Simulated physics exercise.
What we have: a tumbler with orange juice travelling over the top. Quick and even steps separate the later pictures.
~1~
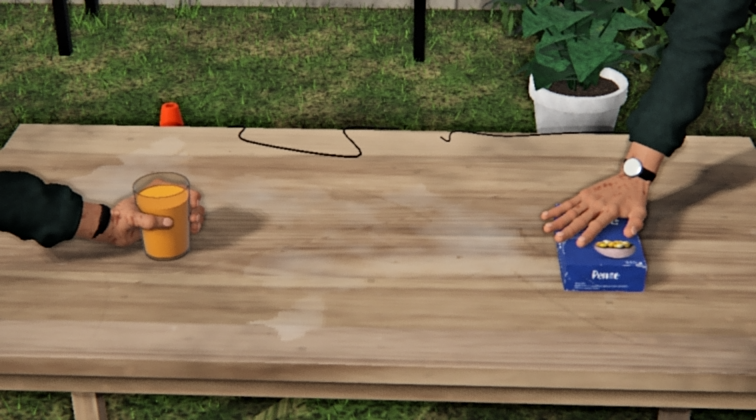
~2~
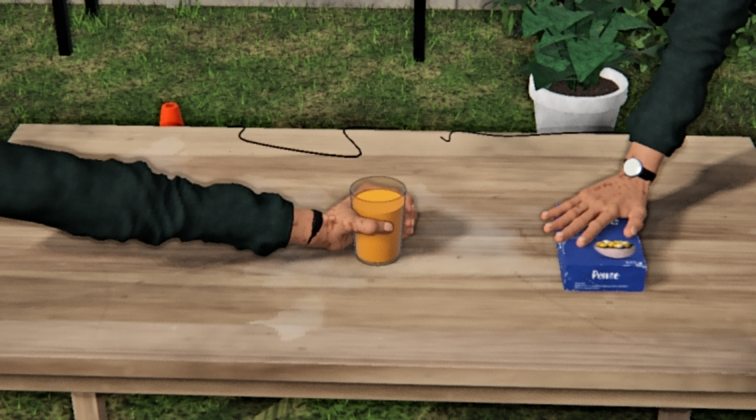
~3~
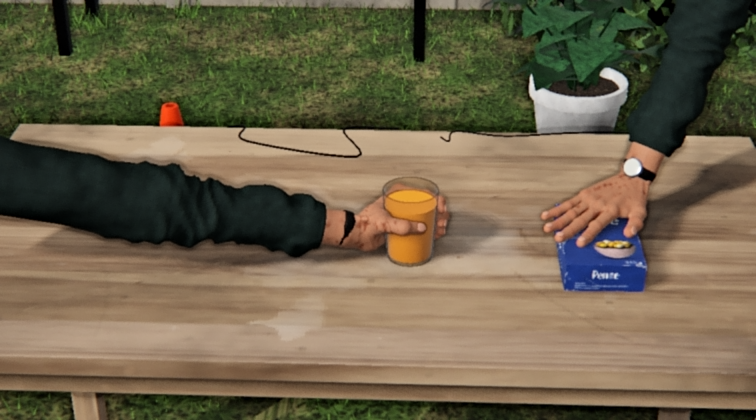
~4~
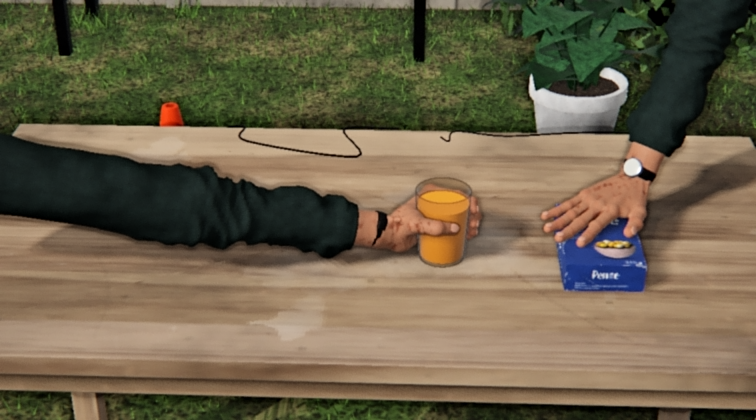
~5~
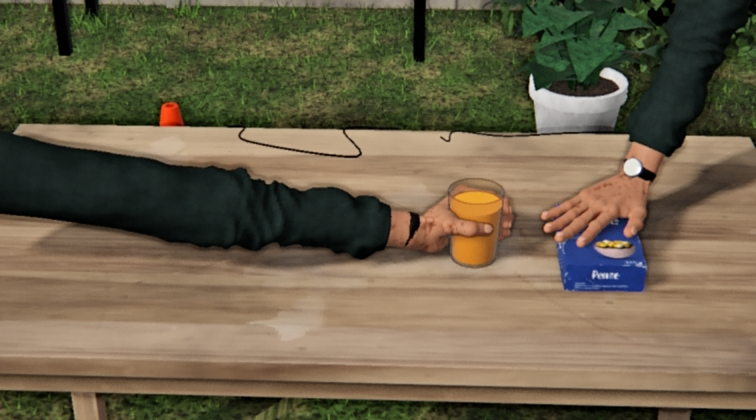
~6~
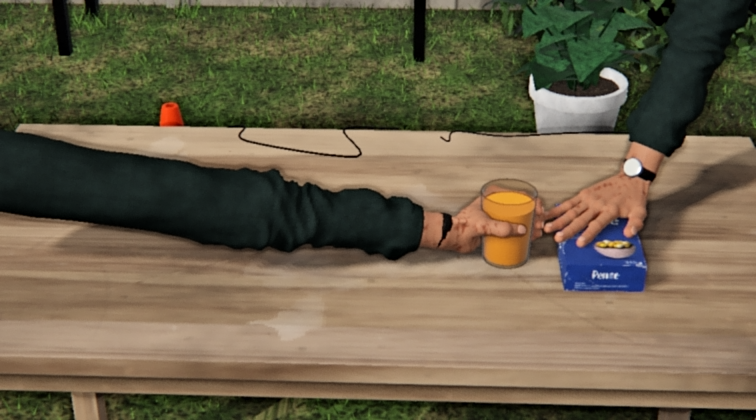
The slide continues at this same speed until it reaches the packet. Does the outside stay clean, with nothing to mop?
Overflows.
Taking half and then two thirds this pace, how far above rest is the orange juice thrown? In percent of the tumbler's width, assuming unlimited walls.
Roughly 30 per cent, then 40 per cent.
Shortly, the tumbler meets the packet.
Then, the orange juice surges up the wall; it has lost some.
At the finish, the tumbler stands at the packet; it has lost some.
